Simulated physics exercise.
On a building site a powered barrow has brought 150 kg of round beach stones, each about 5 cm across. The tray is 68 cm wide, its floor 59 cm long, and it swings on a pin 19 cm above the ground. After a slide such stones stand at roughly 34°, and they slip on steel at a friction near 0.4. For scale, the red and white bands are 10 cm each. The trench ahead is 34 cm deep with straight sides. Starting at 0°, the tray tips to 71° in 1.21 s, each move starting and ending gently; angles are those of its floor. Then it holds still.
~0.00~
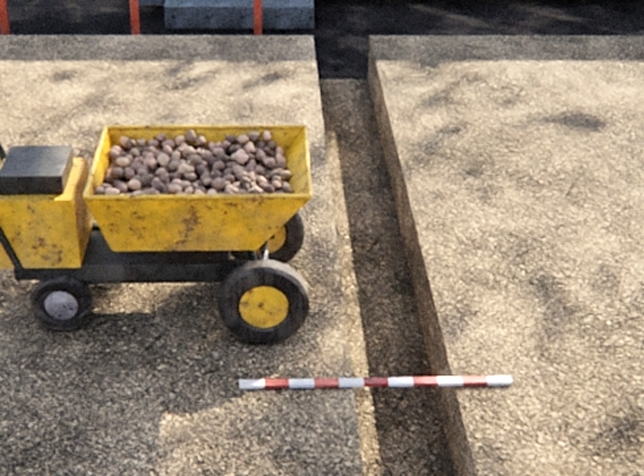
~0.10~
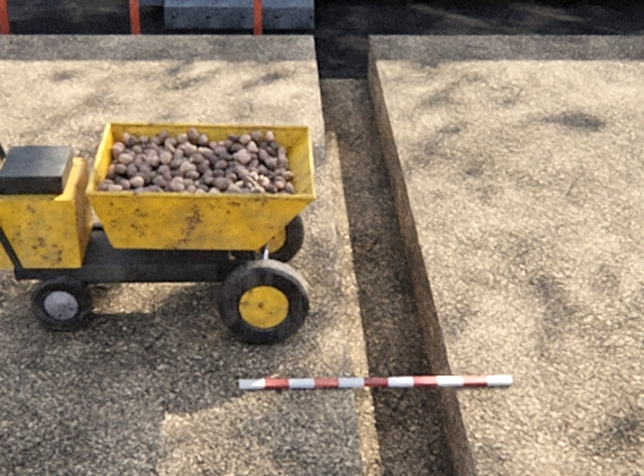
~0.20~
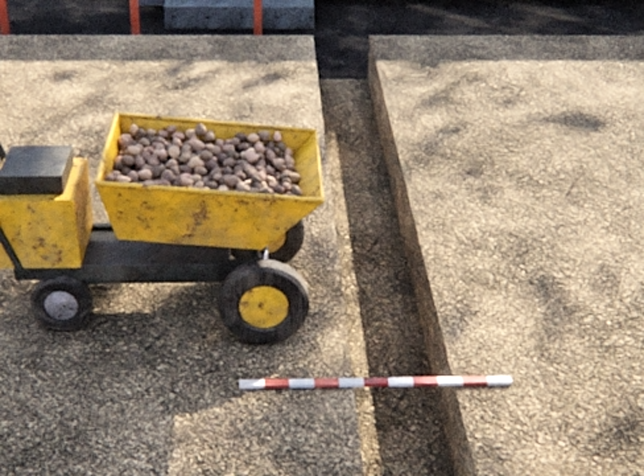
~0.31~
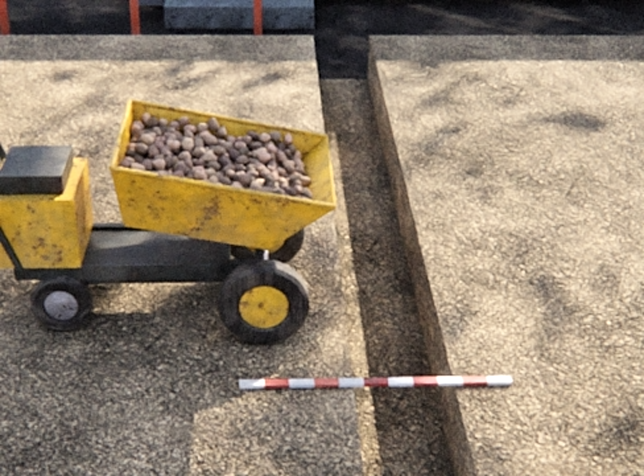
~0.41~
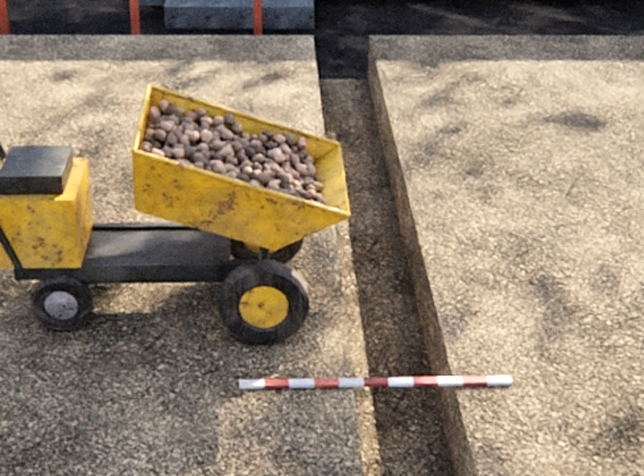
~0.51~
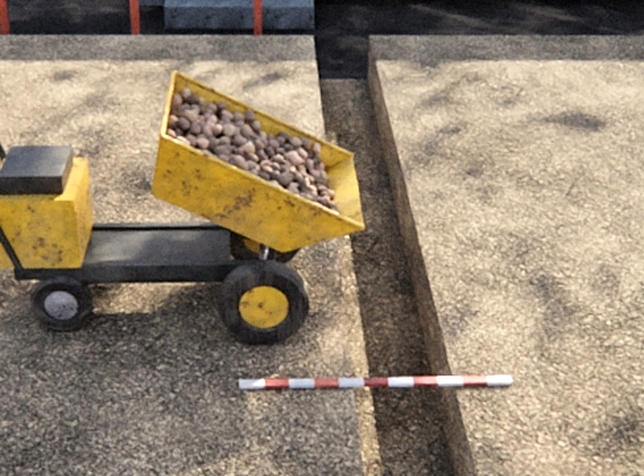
In the video, a yellow powered barrow loaded with round stones stands left of a straight-sided trench, near a red and white striped rod; its tray gradually tilts, the left end rising while the right lip moves rightward and down.
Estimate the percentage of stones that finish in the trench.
Close to 57 in a hundred.
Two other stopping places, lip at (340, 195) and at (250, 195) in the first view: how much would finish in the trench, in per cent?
First some 30, then 100 per cent.
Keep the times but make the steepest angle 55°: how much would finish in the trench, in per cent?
In that case some 50 per cent.
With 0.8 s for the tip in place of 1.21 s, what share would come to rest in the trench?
In that case some 50 per cent.
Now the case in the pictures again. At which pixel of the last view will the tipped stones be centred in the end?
Near (425, 337).
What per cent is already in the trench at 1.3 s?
Some 30 per cent.
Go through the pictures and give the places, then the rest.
In the first frame, the tray is at 0°, its lip at (311, 196); the top of the load is at (194, 152).
In the second frame, the tray is at 1°, its lip at (315, 198); the top of the load is at (184, 150); the stones move at 0.2 m/s on average.
In the third frame, lip at (323, 201), floor tilted 5°, highest stones at (157, 144); the stones move at 0.4 m/s on average.
In the fourth frame, lip at (335, 207), floor tilted 11°, highest stones at (155, 134); the stones move at 0.6 m/s on average.
In the fifth frame, the tray is at 19°, its lip at (350, 216); the top of the load is at (162, 119); the stones move at 0.7 m/s on average.
In the sixth frame, lip at (364, 228), floor tilted 27°, highest stones at (182, 109); the stones move at 0.8 m/s on average.
After 0.9 s the floor is at 60°; 99 % in the tray, 1 % in the trench; the foremost stones are at (402, 256).
After 1.3 s the floor is at 71°; 42 % in the tray, 28 % in the trench, 30 % past the trench; the foremost stones are at (526, 289).
After 1.7 s the floor is at 71°; 12 % in the tray, 44 % in the trench, 44 % past the trench; the foremost stones are past the picture's edge.
After 3.6 s the floor is at 71°; 0 % in the tray, 57 % in the trench, 43 % past the trench; the foremost stones are past the picture's edge.
